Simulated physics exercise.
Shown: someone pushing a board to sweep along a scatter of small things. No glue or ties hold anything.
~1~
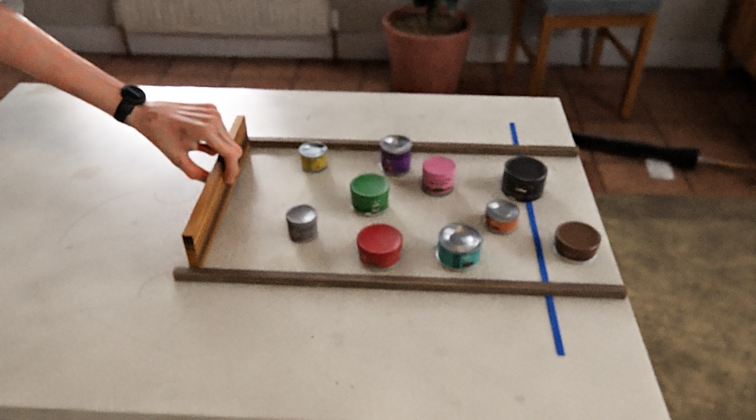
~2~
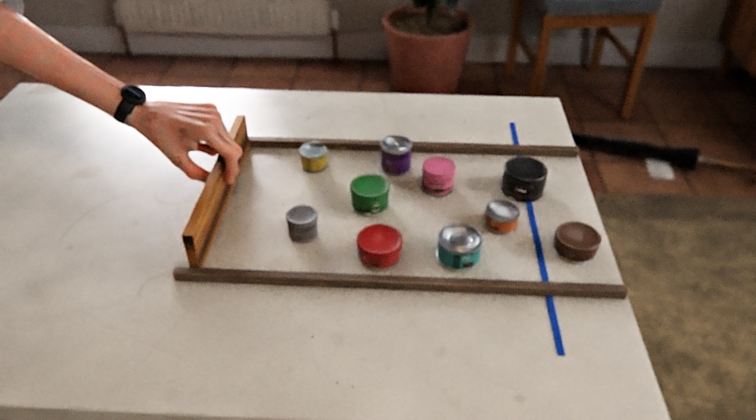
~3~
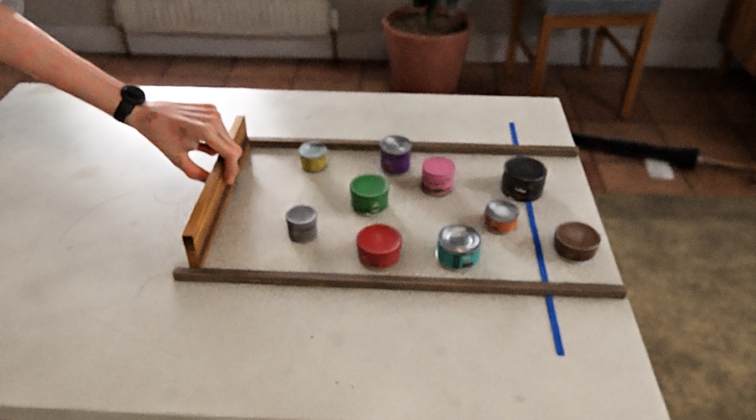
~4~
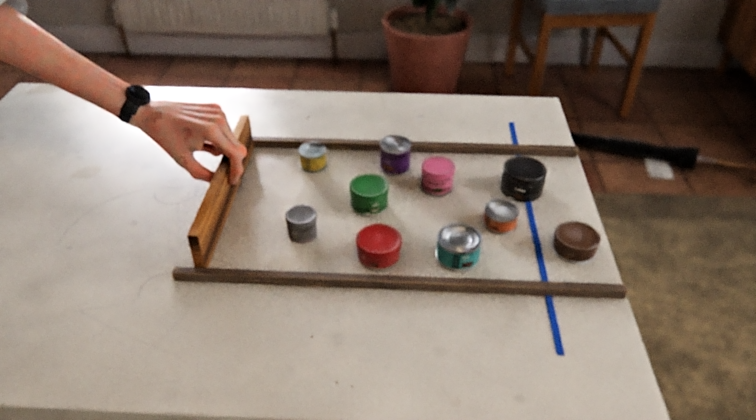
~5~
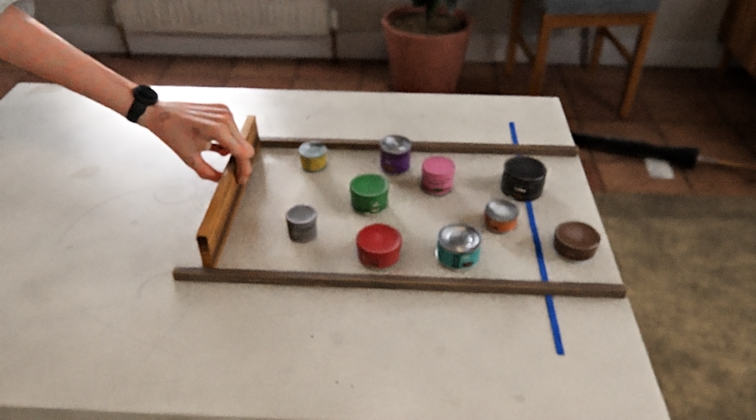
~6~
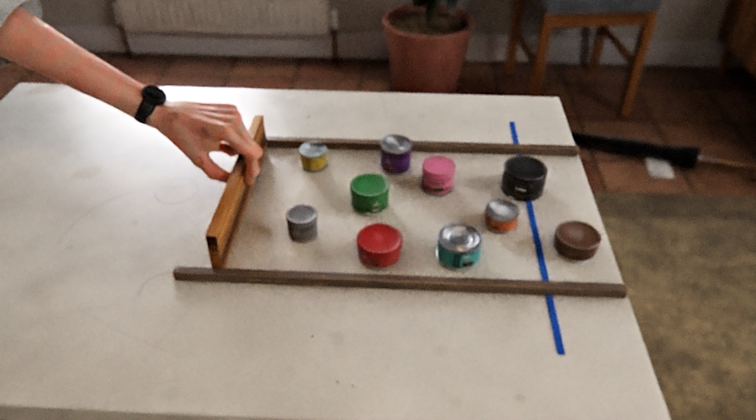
In the video, a hand wearing a black watch holds a wooden board upright between two rails, then slides it slightly right toward scattered colourful tins and a blue tape line, while the tins stay still.
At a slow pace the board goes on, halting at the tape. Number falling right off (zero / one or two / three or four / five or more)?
All but one or two remain.
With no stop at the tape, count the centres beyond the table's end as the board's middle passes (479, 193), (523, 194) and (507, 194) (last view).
By position: 0 / 1 / 1.
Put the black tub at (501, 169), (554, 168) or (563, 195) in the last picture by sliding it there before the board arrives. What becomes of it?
Well, the black tub keeps its spot first, keeps its spot next, and keeps its spot last.
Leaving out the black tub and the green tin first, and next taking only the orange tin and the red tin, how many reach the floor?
1 for the first case, 0 for the second.
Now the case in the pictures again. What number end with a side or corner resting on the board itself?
Tally at the end: 5.
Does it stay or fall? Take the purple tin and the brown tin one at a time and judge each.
As for the purple tin, it hangs on; as for the brown tin, it ends up below.
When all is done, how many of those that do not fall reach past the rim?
Result: 2.
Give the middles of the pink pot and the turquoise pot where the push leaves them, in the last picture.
They finish at roughly (544, 178) and (602, 245) respectively.
Soon after, none off yet; brown tin at rest near (576, 242); black tub at rest near (524, 179); orange tin at rest near (501, 216).
In the end, the number that fall off is one or two; gone, brown tin.
